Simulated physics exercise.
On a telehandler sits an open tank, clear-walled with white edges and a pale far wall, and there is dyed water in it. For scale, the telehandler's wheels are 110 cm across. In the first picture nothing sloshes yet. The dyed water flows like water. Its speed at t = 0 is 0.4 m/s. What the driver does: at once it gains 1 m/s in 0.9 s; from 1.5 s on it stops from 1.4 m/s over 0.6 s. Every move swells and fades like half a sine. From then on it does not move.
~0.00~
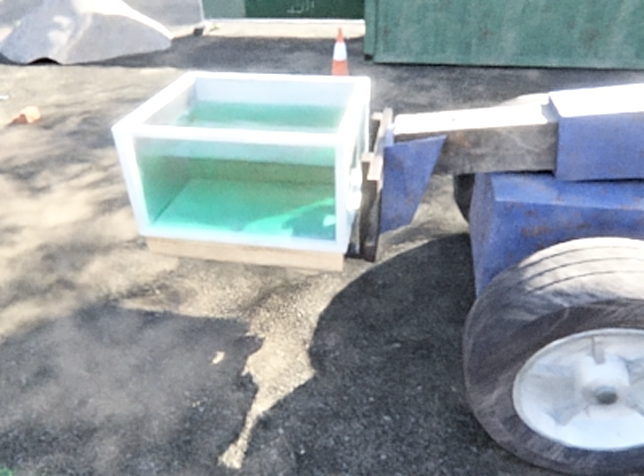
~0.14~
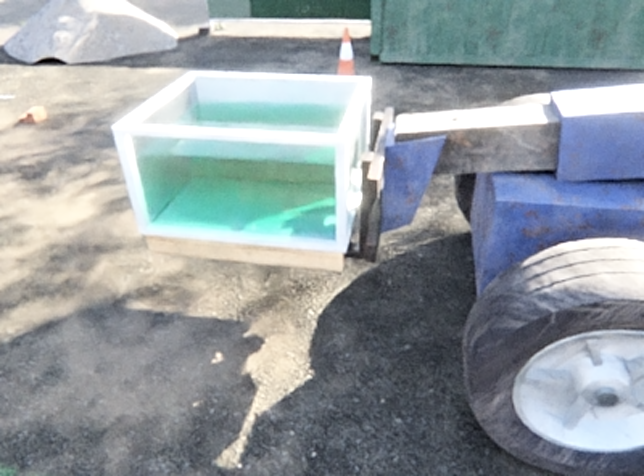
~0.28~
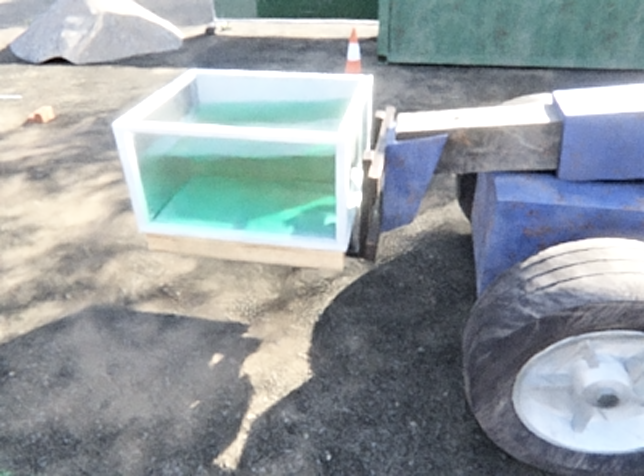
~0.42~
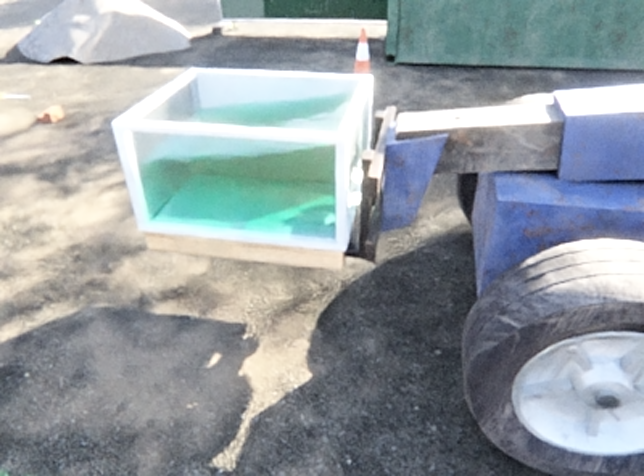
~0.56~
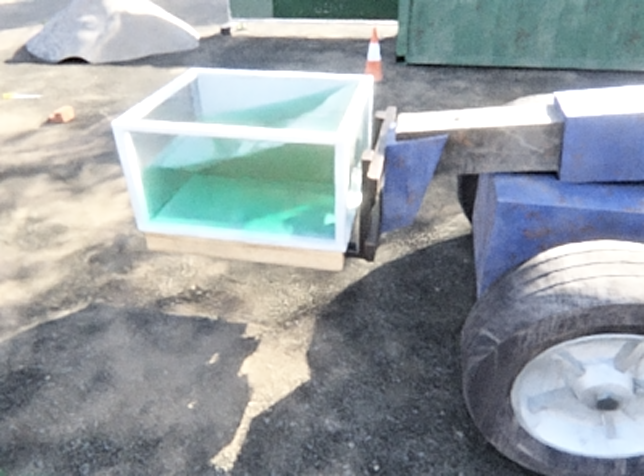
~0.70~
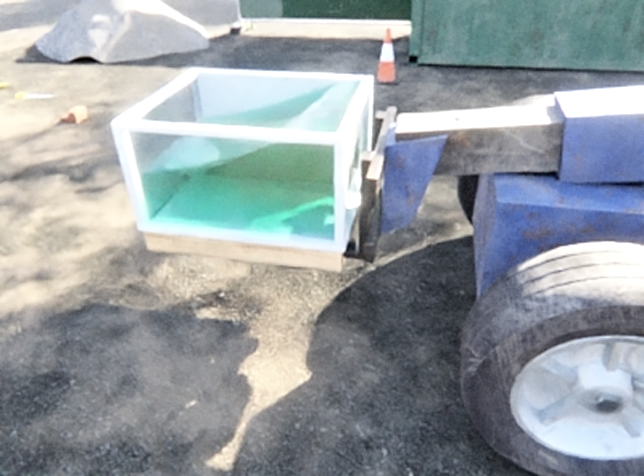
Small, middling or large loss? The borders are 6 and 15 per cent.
The loss is small.
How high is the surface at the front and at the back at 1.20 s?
Front 54 cm, back 36 cm.
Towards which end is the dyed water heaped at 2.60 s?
At the back.
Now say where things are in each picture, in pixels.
In the first picture, the surface is at (154, 148) by the front wall; at (325, 158) by the back wall; it lies level with the rim line; the front is on the left, levels are read along the near wall.
In the second picture, the surface is at (154, 147) by the front wall; at (325, 158) by the back wall; it lies level with the rim line.
In the third picture, the surface is at (155, 151) by the front wall; at (325, 148) by the back wall; it climbs 5° towards the back.
In the fourth picture, the surface is at (157, 158) by the front wall; it climbs 10° towards the back.
In the fifth picture, the surface is at (158, 163) by the front wall; at (324, 131) by the back wall; it climbs 14° towards the back.
In the sixth picture, the surface is at (158, 166) by the front wall; at (324, 128) by the back wall; it climbs 17° towards the back.
Then, 1.20 s in, the surface is 54 cm up at the front and 36 cm at the back; nothing has left.
Then, 1.90 s in, the surface is 49 cm up at the front and 34 cm at the back; nothing has left.
Then, 2.60 s in, the surface is 37 cm up at the front and 48 cm at the back; nothing has left.
Then, 5.09 s in, nothing has left.
